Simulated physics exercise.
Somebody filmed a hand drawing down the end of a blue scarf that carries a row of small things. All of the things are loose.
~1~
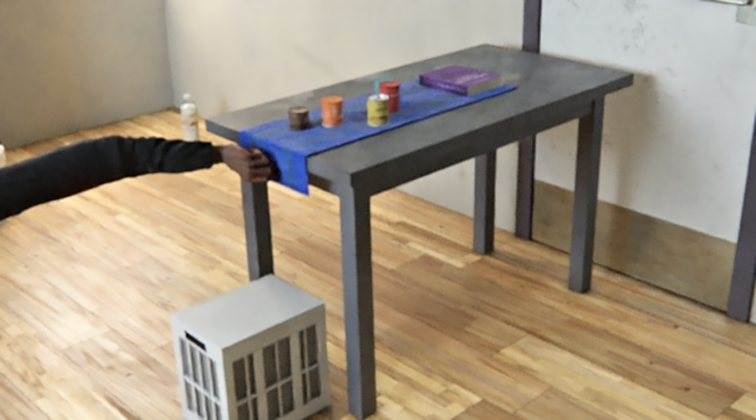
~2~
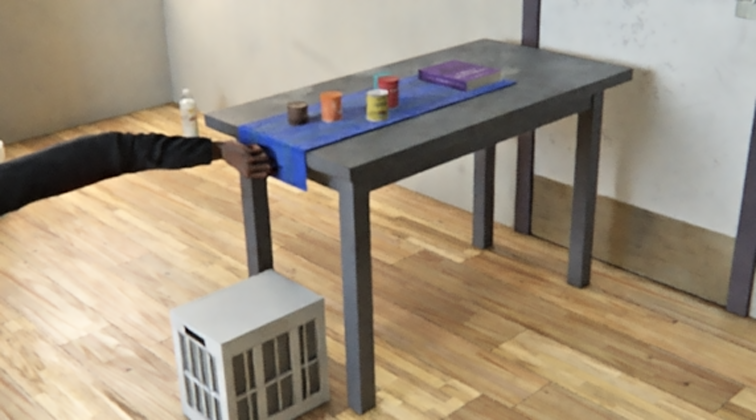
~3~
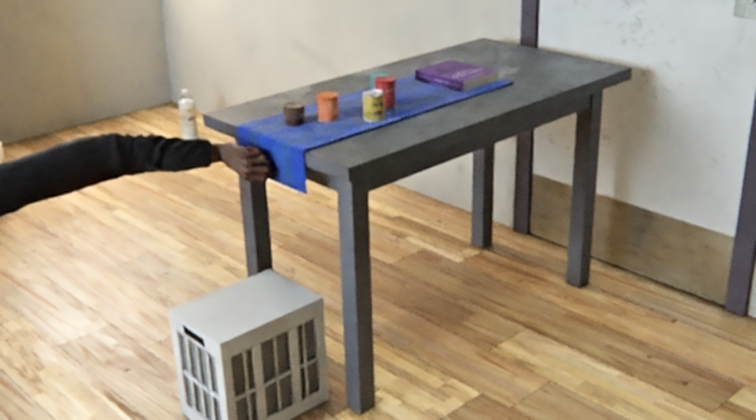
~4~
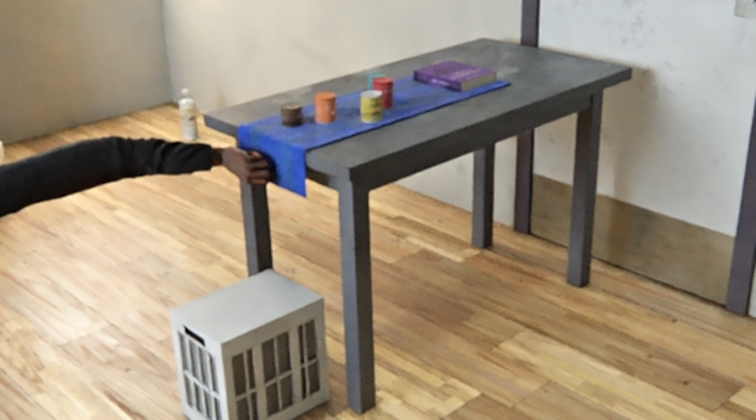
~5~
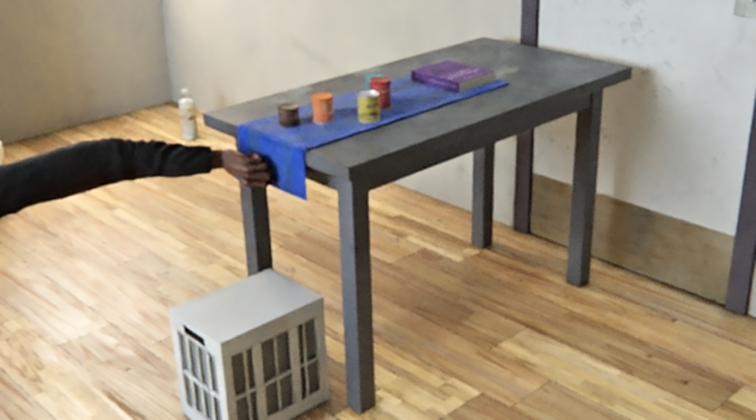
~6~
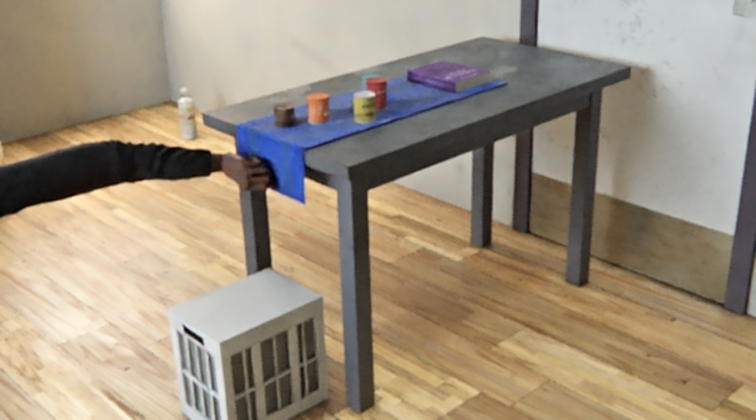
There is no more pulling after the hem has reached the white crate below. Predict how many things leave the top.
I predict three.
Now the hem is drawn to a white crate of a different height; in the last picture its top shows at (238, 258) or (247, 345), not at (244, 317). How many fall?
1 and 4.
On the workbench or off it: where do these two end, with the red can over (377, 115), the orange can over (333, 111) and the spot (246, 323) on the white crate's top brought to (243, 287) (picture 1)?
In the end the red can is still on top and the orange can is still on top.
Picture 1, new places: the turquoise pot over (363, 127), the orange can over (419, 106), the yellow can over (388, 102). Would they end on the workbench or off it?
The turquoise pot would end up off, the orange can would stay in place, the yellow can would stay in place.
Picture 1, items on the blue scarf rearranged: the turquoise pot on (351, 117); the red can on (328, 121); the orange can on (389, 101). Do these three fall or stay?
The turquoise pot falls; the red can comes down; the orange can survives.
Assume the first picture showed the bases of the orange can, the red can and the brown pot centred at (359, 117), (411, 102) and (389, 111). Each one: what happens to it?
Well, the orange can is dislodged, the red can is safe, and the brown pot is safe.
Soon after, hem near (275, 248); brown pot and orange can gone.
After that, hem near (276, 278); brown pot, orange can and yellow can gone.
In the end, hem on the crate; brown pot, orange can and yellow can gone. Over the edge go three.
